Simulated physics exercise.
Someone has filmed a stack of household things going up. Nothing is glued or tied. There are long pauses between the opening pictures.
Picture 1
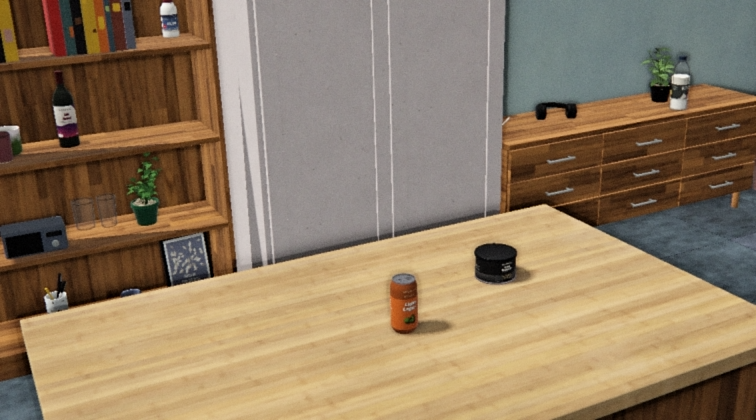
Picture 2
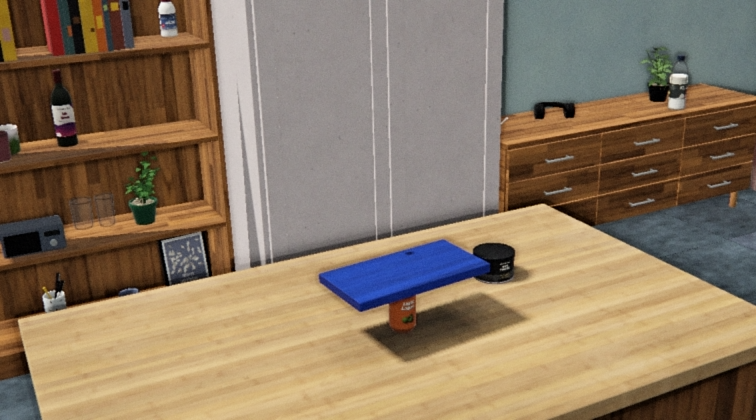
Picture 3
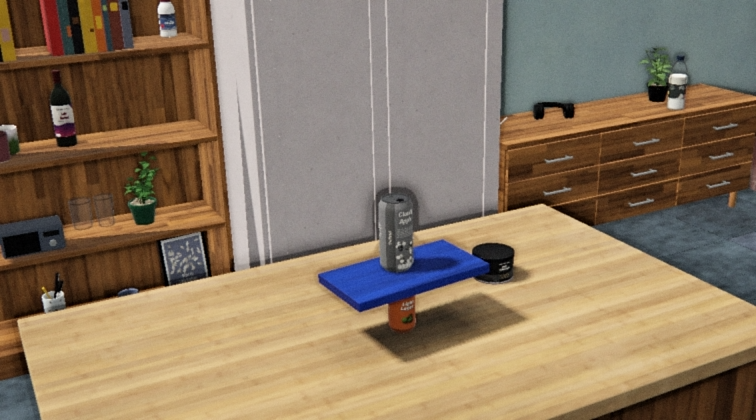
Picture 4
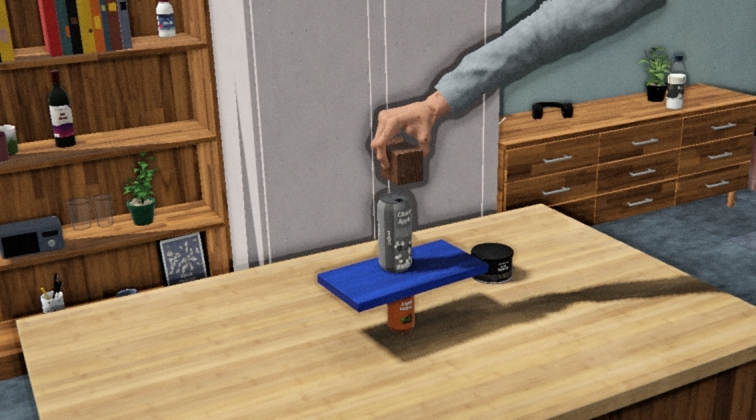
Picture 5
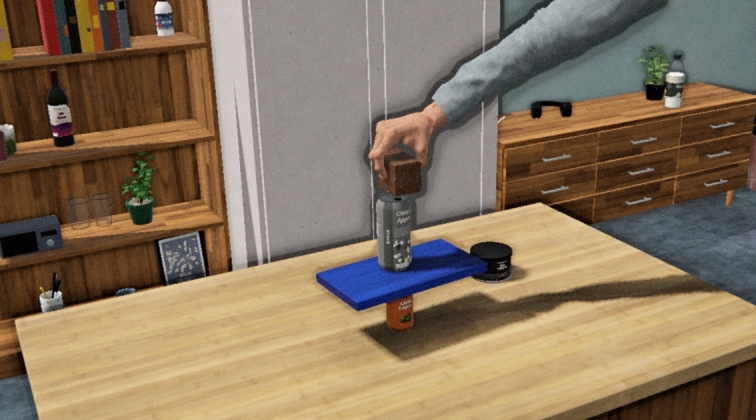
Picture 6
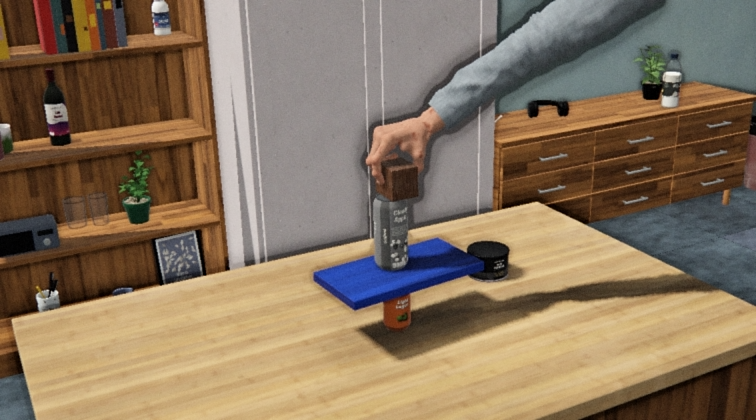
On a wooden table, blue board and grey can appearing above an orange can, then a hand lowering a brown block on top.
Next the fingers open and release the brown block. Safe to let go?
Outcome: The pile keeps its balance.
Then, 0.20 s after the last picture, nothing has stirred.
Then, 0.40 s after the last picture, brown block resting near (397, 180).
At rest, all 5 in place. Seen from the same camera at the end, brown block near (397, 180). The pile stays up.
